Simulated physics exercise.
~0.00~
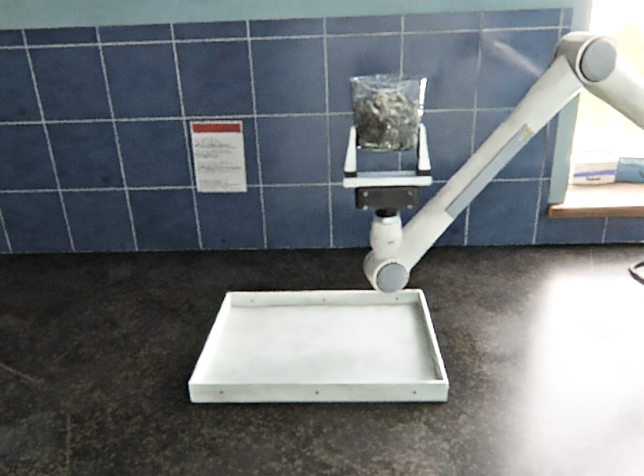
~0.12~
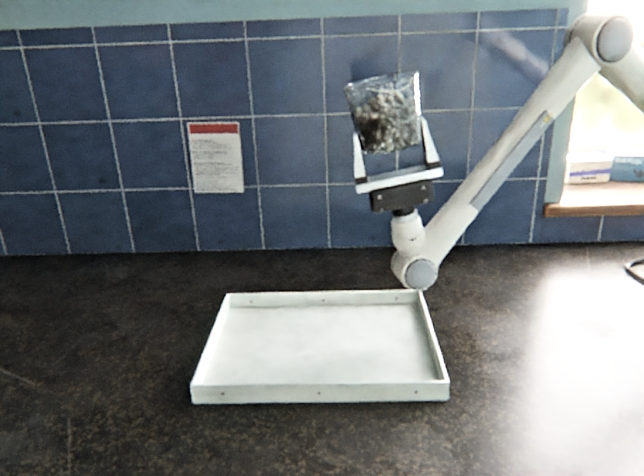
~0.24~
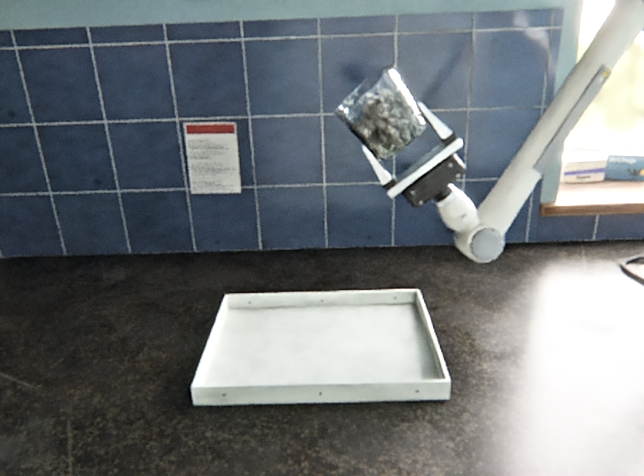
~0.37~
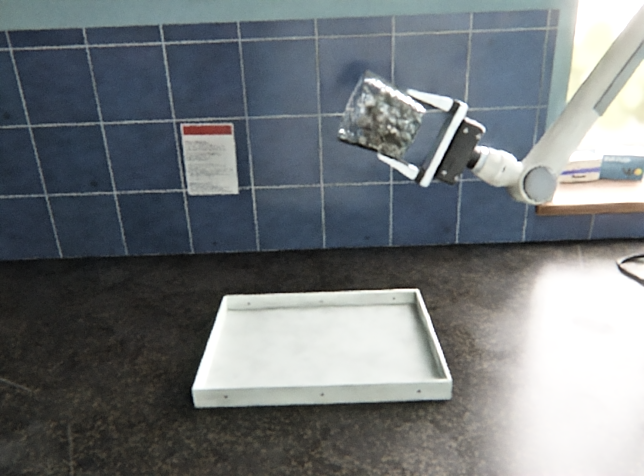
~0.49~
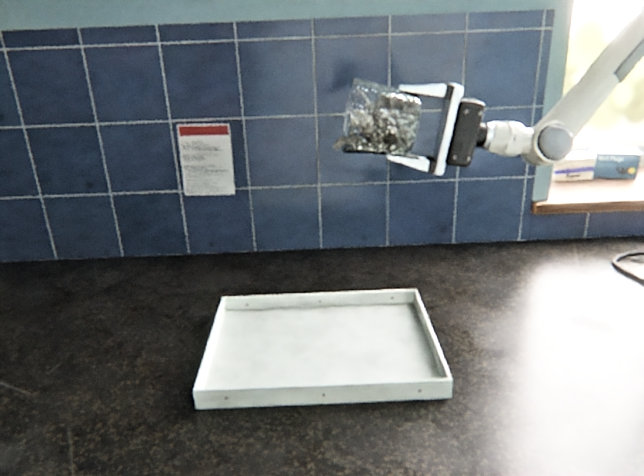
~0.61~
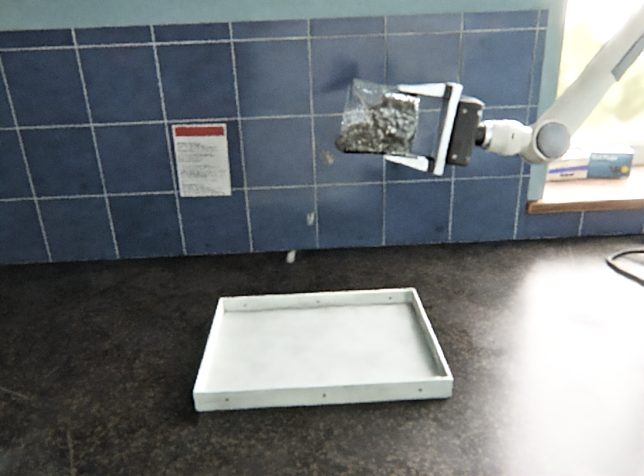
At the start, a robot arm holds a clear cup of small grey pebbles upright beside a blue tiled wall, above a white tray. The arm rotates the cup leftward until it lies nearly on its side, and then a few pebbles drop from its open end.
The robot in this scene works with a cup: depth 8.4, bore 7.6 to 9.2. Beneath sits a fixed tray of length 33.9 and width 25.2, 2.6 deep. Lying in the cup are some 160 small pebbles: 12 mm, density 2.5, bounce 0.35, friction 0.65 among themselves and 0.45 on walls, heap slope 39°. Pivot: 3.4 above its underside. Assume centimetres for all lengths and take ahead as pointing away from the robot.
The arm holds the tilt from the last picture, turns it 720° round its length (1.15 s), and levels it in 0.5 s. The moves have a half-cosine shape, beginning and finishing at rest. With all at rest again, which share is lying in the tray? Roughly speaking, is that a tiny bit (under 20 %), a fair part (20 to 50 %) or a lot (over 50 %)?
I'd say a fair part, 20 to 50 %.
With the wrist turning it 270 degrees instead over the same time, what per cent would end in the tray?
I'd expect some 25 per cent.
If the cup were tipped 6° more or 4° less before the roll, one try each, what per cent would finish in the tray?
Estimates: Close to 55 % and 15 %.
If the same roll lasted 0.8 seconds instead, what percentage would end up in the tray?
You'd be looking at some 15 per cent.
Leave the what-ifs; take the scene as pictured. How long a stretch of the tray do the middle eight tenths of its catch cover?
12 cm, roughly.
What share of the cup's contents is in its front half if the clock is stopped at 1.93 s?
Something like 60 per cent, give or take.
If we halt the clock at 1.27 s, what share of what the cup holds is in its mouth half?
Close to 35 per cent lies in the mouth half.
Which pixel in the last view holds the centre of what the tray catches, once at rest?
In the last view, around (293, 352).
By 1.27 s, tipped 80°, highest piece 39 above the table; 132 in the cup, 14 in the tray, 12 in flight or on a rim.
By 1.93 s, tipped 59°, highest piece 36 above the table; 106 in the cup, 49 in the tray, 3 in flight or on a rim.
By 2.46 s, upright, highest piece 39 above the table; 106 in the cup, 52 in the tray.
By 3.16 s, upright, highest piece 39 above the table; 106 in the cup, 52 in the tray.
Final count, 106 in the cup, 52 in the tray. That is 33 % in the tray.
